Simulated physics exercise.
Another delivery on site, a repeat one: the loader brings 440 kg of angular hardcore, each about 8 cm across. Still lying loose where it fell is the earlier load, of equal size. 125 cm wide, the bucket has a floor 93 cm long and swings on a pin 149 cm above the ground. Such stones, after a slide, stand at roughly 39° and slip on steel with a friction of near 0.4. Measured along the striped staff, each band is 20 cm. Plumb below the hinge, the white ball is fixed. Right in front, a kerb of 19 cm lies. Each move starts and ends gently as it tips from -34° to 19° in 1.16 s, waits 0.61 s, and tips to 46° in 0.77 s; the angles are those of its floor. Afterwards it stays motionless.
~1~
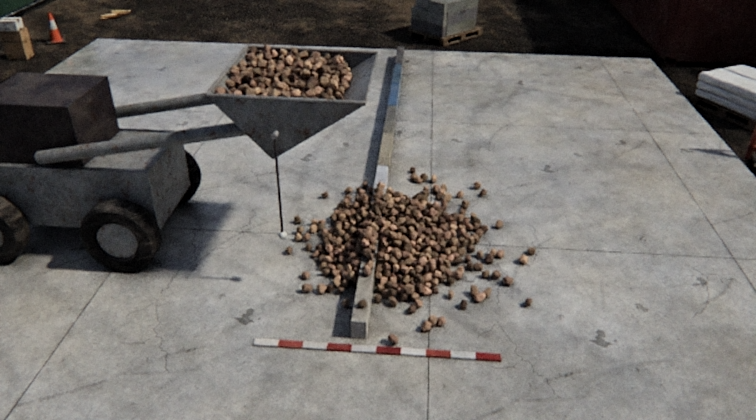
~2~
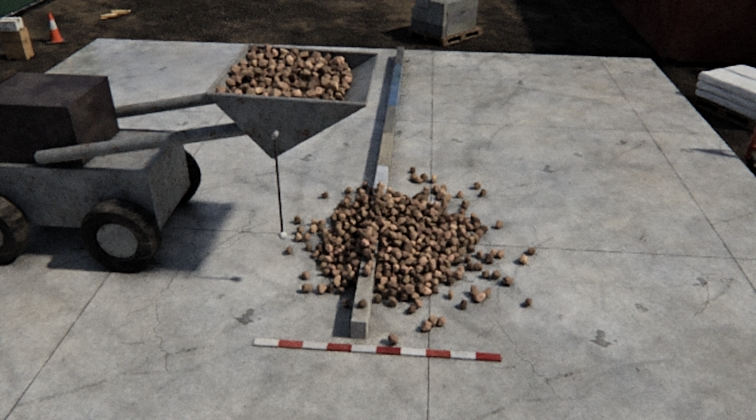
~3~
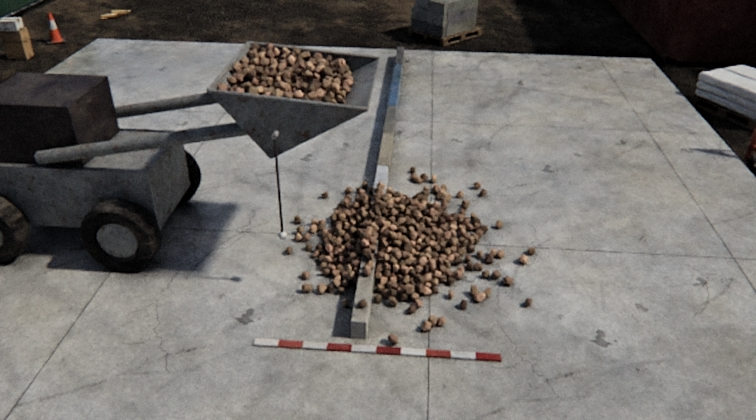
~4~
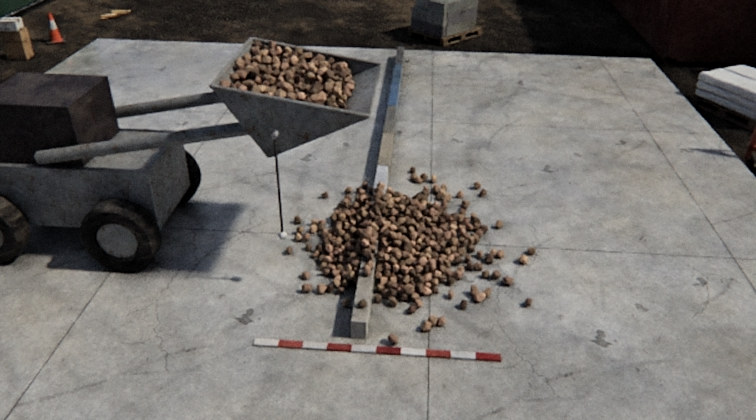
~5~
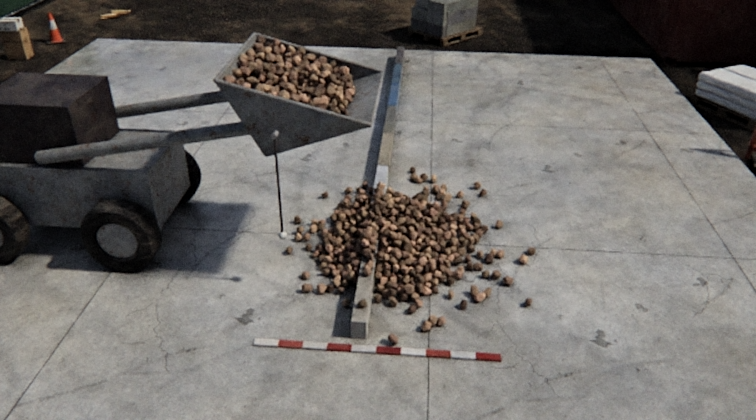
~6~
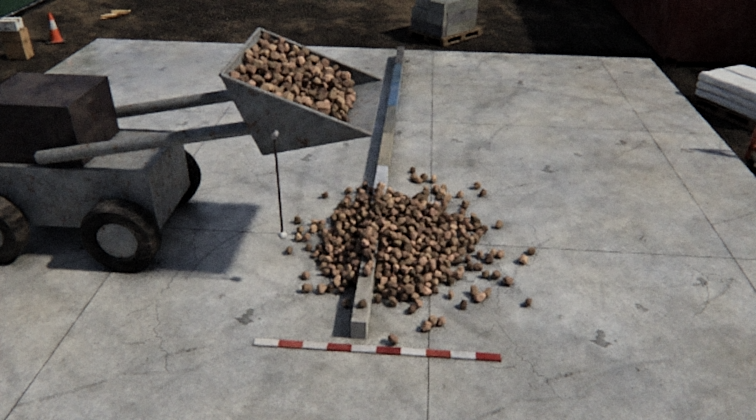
A loader's raised bucket of brown stones tilts down to the right above a loose pile.
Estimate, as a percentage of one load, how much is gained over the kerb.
Some 58 per cent is added.
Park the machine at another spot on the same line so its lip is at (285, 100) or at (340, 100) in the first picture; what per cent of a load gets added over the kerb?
Case one about 0 %, case two about 25 %.
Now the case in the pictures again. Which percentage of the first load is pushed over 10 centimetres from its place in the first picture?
Near 5 per cent, I reckon.
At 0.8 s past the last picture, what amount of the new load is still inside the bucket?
Roughly 100 per cent is still inside.
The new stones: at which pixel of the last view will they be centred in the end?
The middle lies near (387, 227) in the last picture.
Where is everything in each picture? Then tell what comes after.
In the first frame, the bucket is at -34°, its lip at (365, 104); the top of the load is at (277, 60). The earlier load is highest near (371, 226), 30 cm above ground level, 32 % on this side of the kerb, 68 % over the kerb.
In the second frame, the bucket is at -33°, its lip at (366, 105); the top of the load is at (265, 58).
In the third frame, the bucket is at -30°, its lip at (367, 110); the top of the load is at (259, 55).
In the fourth frame, lip at (369, 117), floor tilted -25°, highest stones at (260, 51).
In the fifth frame, lip at (371, 125), floor tilted -20°, highest stones at (261, 49).
In the sixth frame, lip at (372, 135), floor tilted -14°, highest stones at (265, 46).
Then, 0.4 s after the last picture the floor is at 11°; in per cent of one load, 100 in the bucket, 32 on this side of the kerb, 68 over the kerb; the foremost stones are at (510, 261).
Then, 0.8 s after the last picture the floor is at 19°; in per cent of one load, 100 in the bucket, 33 on this side of the kerb, 68 over the kerb; the foremost stones are at (510, 261).
Then, 2.5 s after the last picture the floor is at 46°; in per cent of one load, 0 in the bucket, 78 on this side of the kerb, 122 over the kerb; the foremost stones are at (511, 253).
Then, 5.2 s after the last picture the floor is at 46°; in per cent of one load, 0 in the bucket, 74 on this side of the kerb, 126 over the kerb; the foremost stones are at (511, 253). Net gain over the kerb, 58.
